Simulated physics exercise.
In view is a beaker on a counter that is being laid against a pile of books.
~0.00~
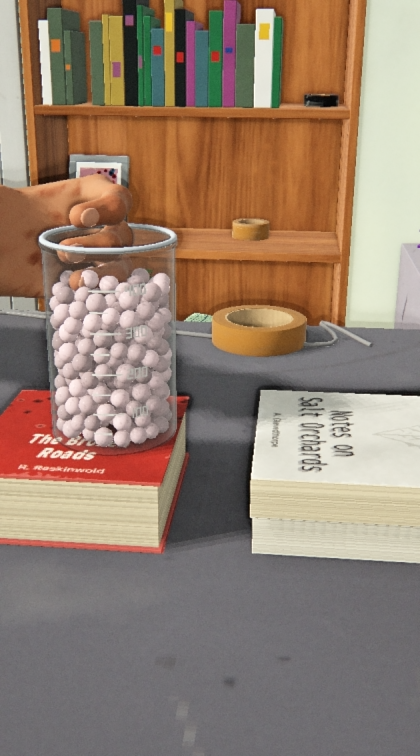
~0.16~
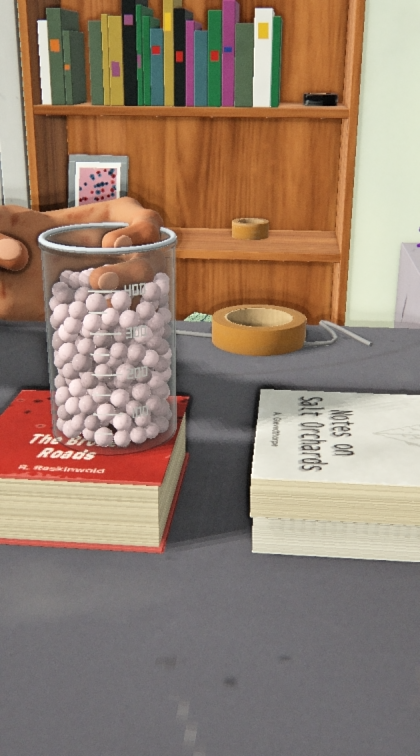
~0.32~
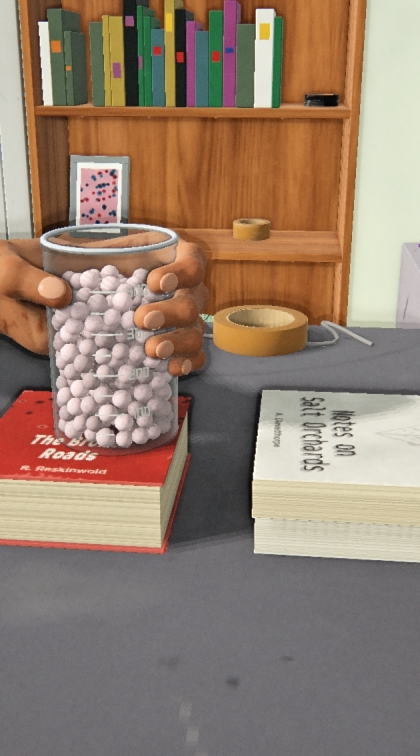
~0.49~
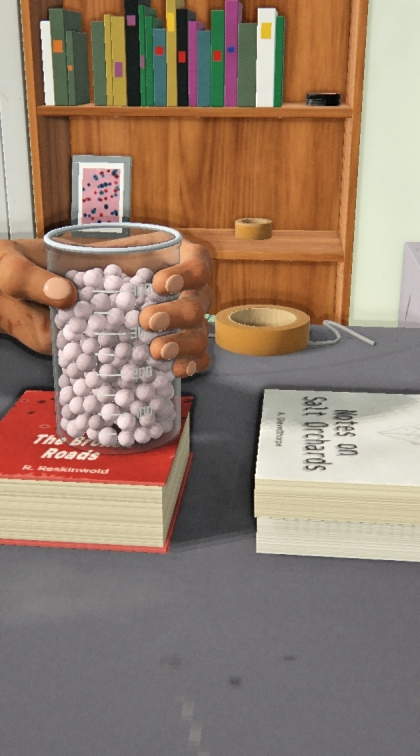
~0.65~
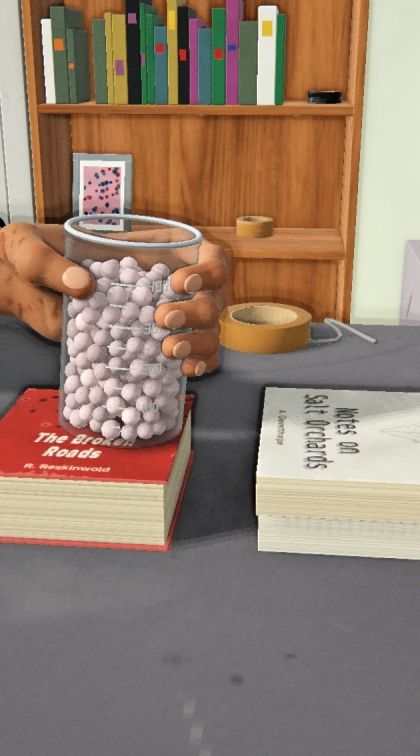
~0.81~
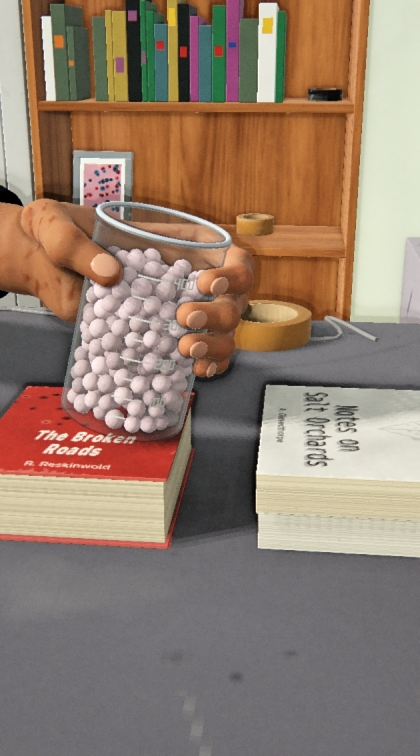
A hand reaching around a clear beaker of pale pink beads on a red book, gripping it and tilting it slightly right.
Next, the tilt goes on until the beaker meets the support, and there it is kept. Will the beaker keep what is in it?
Chances are the angle is too steep to hold it in.
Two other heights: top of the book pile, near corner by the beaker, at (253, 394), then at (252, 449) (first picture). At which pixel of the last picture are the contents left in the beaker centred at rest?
Case 1: (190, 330); case 2: (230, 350).
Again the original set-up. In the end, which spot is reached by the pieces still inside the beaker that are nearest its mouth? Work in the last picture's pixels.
In the last view that spot is about (374, 396).
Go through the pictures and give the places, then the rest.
The first frame shows beaker at (112, 336), three quarters full of sugar pearls; book pile at (371, 452), its top about level with the beaker's foot.
The second frame shows beaker at (112, 336), upright; rim at (172, 239); top of the contents at (119, 300).
The third frame shows beaker at (113, 337), upright; rim at (174, 240); book pile at (373, 452).
The fourth frame shows beaker at (116, 336), upright; rim at (177, 239); top of the contents at (123, 300).
The fifth frame shows beaker at (127, 329), leaning 6°; rim at (198, 238); book pile at (377, 449).
The sixth frame shows beaker at (143, 321), leaning 14°; rim at (228, 241); book pile at (377, 447), its top about level with the beaker's foot.
After 1.32 s, the beaker leans 39°; everything is still inside.
After 1.86 s, the beaker leans 65°; everything is still inside.
After 2.51 s, the beaker rests on the book pile at 82°; a small part of the sugar pearls out of it.
By the end (3.7 s), the beaker rests on the book pile at 82°; a small part of the sugar pearls out of it.
